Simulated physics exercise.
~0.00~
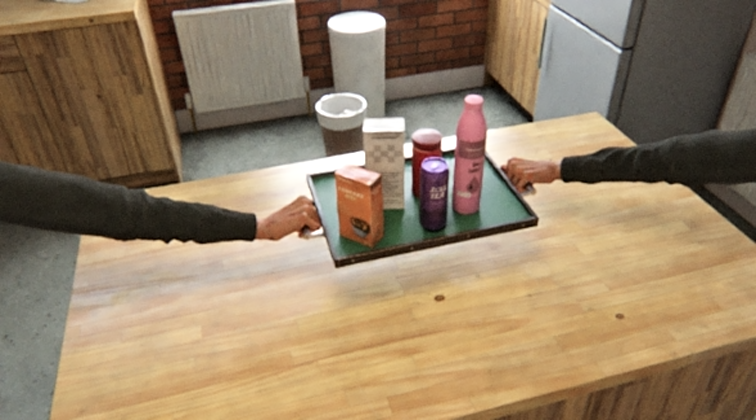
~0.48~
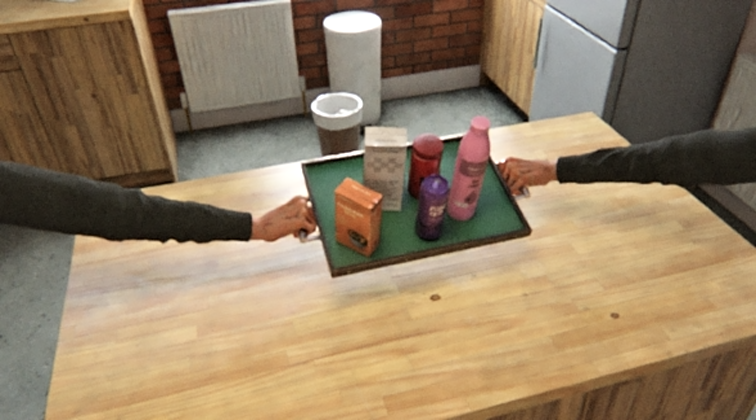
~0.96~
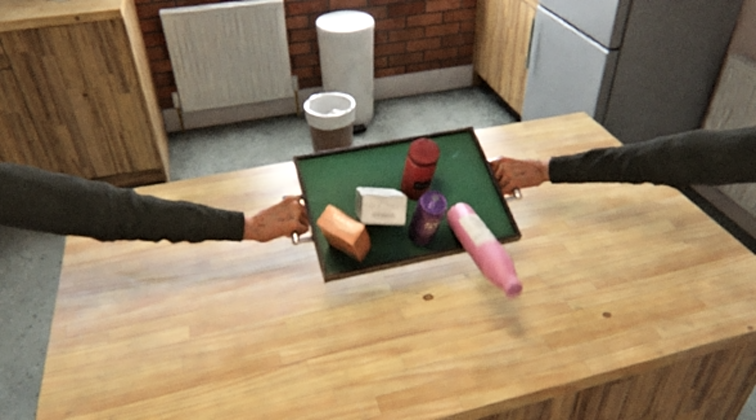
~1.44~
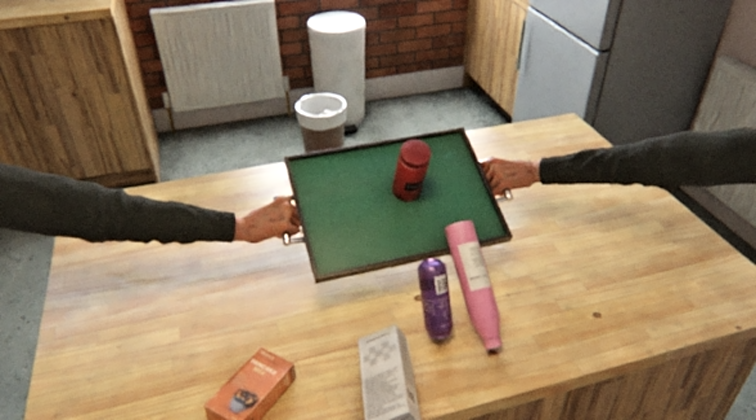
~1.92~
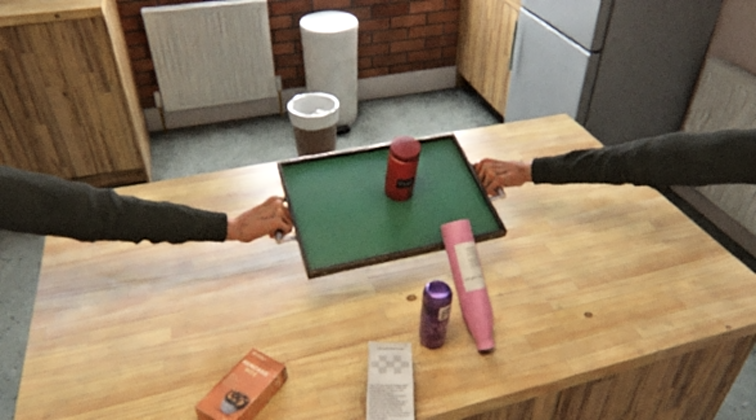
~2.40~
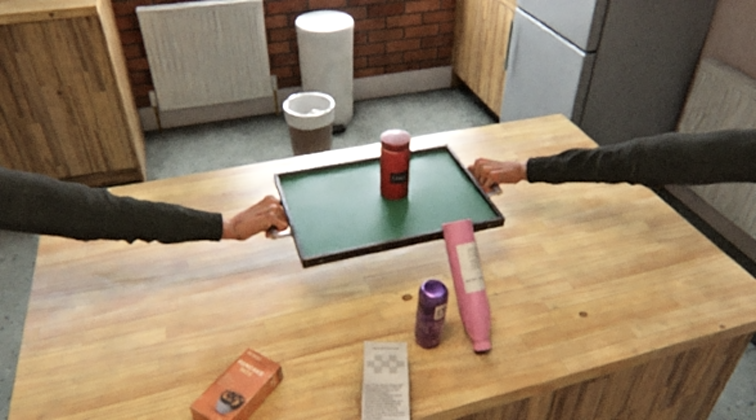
The footage shows two hands tilting a green tray toward the near side above a wooden counter; a pink bottle, white carton, orange packet and purple can slide off onto the counter, and the tray levels again with only the red jar standing on it.
